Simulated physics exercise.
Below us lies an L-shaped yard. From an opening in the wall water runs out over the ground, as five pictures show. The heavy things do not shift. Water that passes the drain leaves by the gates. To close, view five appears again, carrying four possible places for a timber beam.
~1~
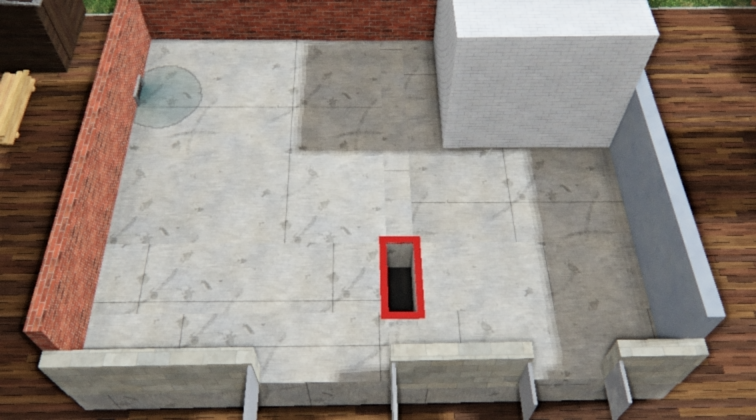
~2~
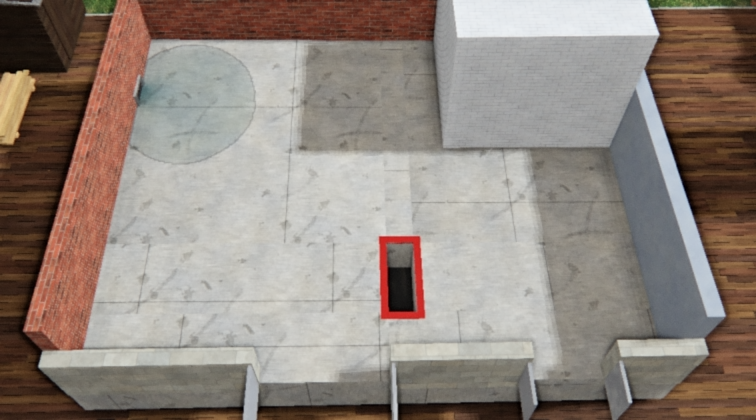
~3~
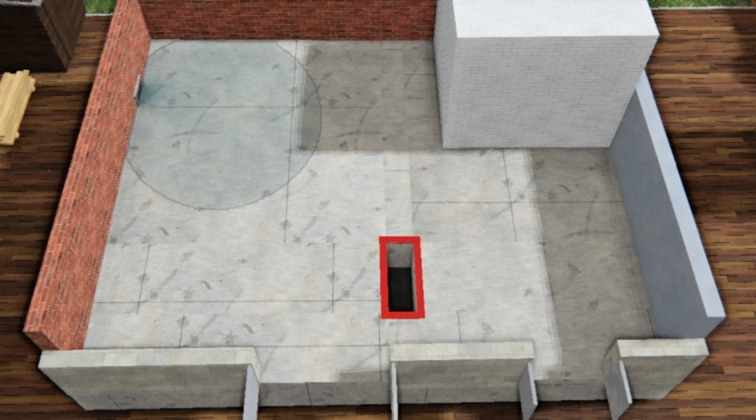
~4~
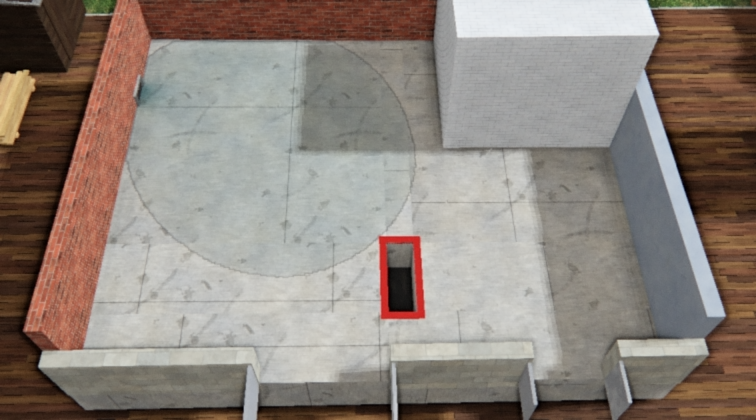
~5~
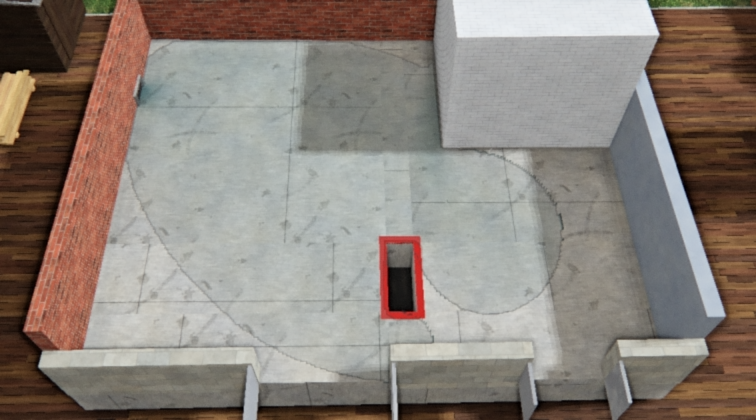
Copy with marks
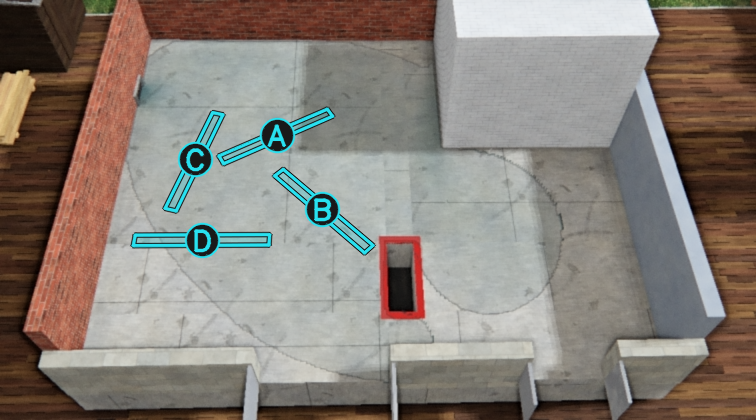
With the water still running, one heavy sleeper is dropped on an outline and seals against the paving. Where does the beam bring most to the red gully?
Go for D.
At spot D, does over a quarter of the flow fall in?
Yes, it does.
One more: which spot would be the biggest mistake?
The answer is C.
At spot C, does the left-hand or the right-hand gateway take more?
The right one.
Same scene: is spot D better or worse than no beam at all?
Spot D is better.
On the marked copy, A from (221, 159) to (329, 112); B from (278, 172) to (368, 249); C from (170, 209) to (217, 113); D from (134, 240) to (269, 239).
Choosing A, about 21 % of the stream goes into the red gully, about 77 % out by the gates.
Choosing B, about 21 % of the stream goes into the red gully, about 77 % out by the gates.
Choosing C, about 10 % of the stream goes into the red gully, about 88 % out by the gates.
Choosing D, about 33 % of the stream goes into the red gully, about 66 % out by the gates.
